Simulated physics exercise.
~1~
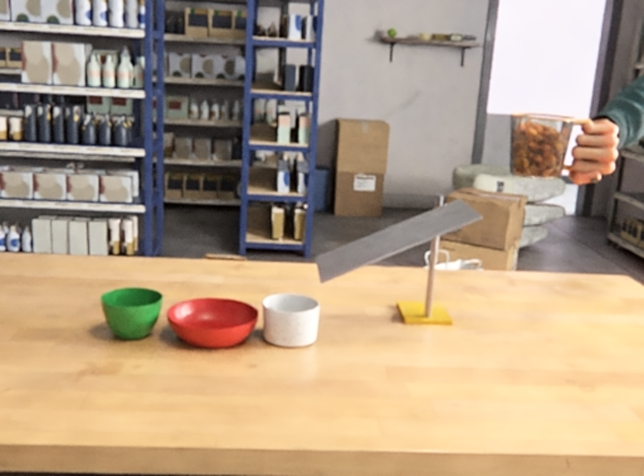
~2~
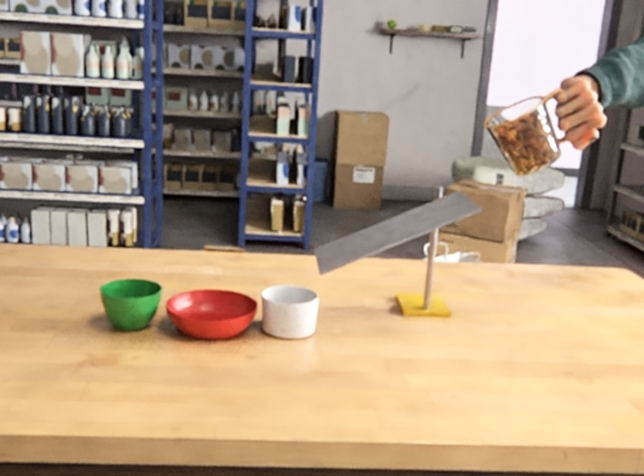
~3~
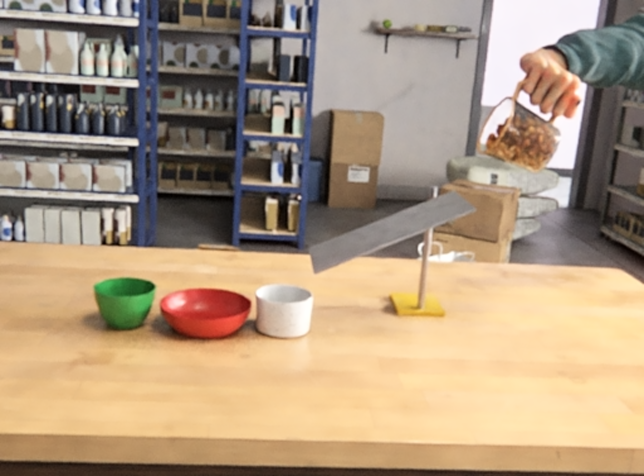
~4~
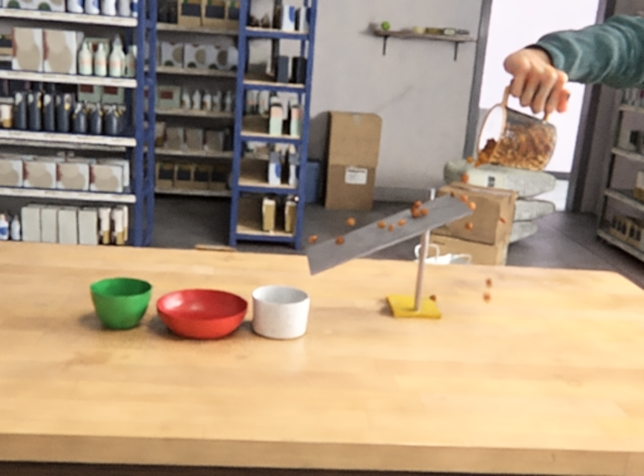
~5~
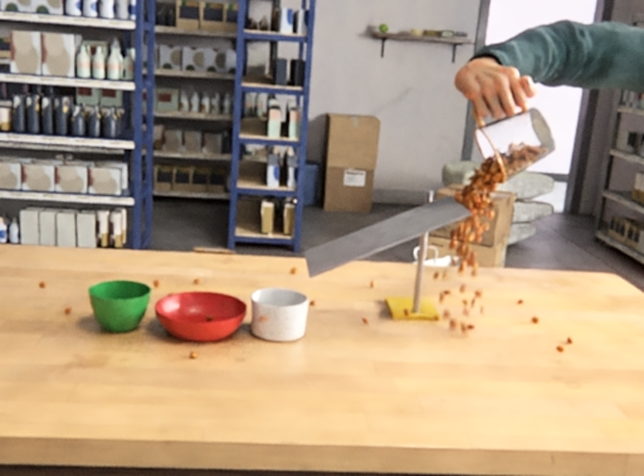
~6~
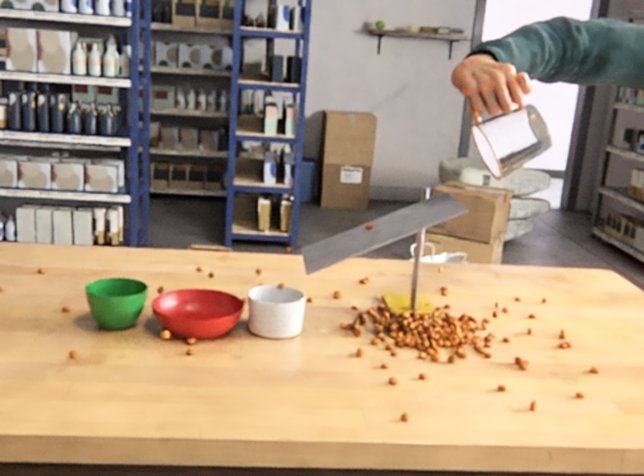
Hand tipping a clear cup of brown kibble over a sloping grey board, pieces spilling and scattering across the wooden table.
